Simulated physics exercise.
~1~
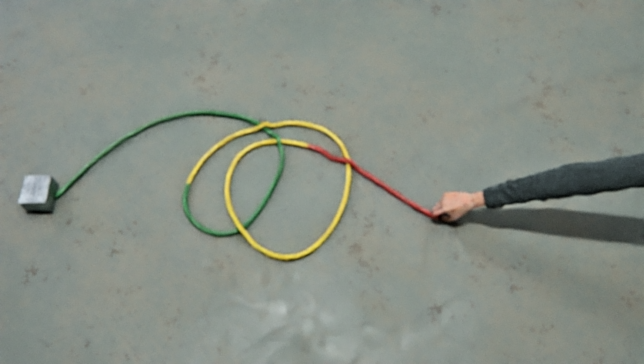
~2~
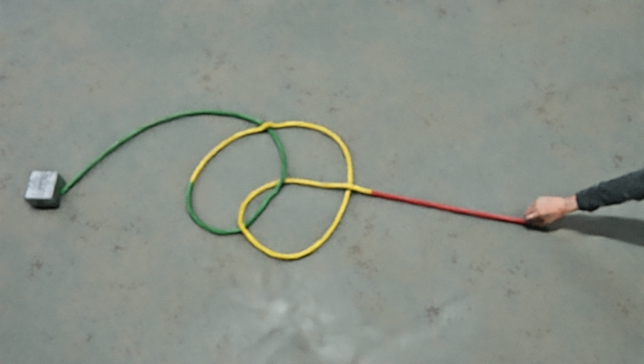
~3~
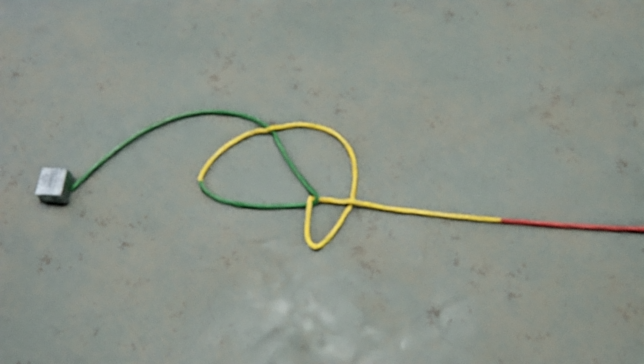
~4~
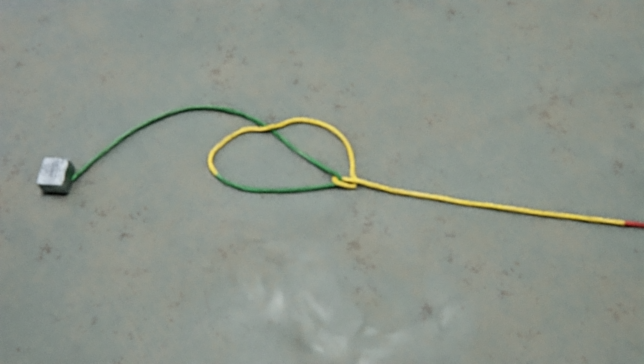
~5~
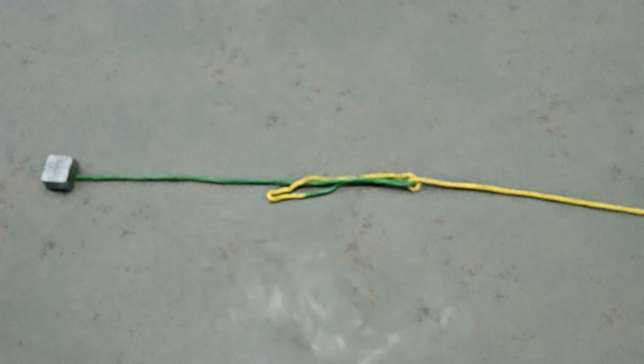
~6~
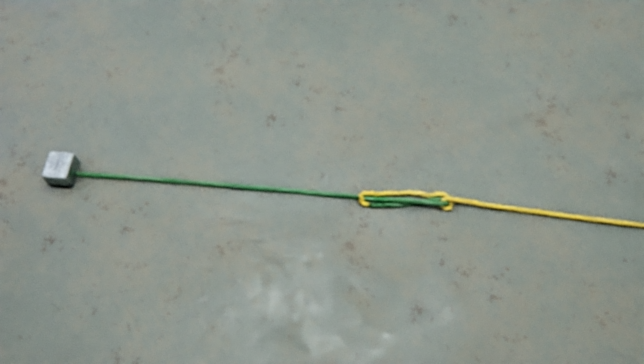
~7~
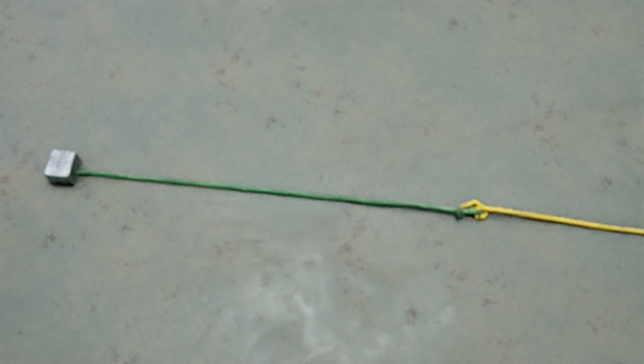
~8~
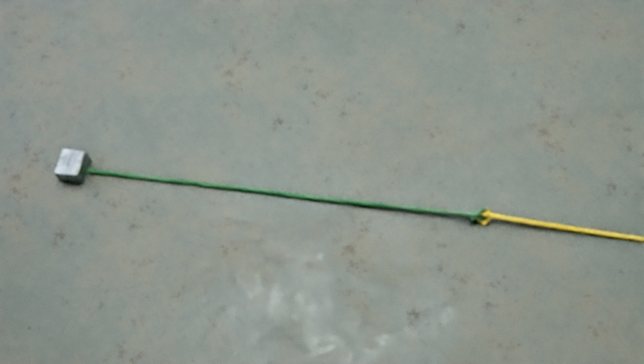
To begin with, a rope coloured green, yellow and red lies in overlapping loops on a grey floor, its green end held at a small metal block on the left. A hand grips the red end and draws it away to the right until both hand and red section leave the view. The loops shrink, the lower yellow one closing first, and the rest flatten into a narrow, drawn-out tangle. This slides rightward and shortens as the green part straightens. Finally, it cinches into a small, tight knot where green meets yellow, with the rope stretched nearly straight.
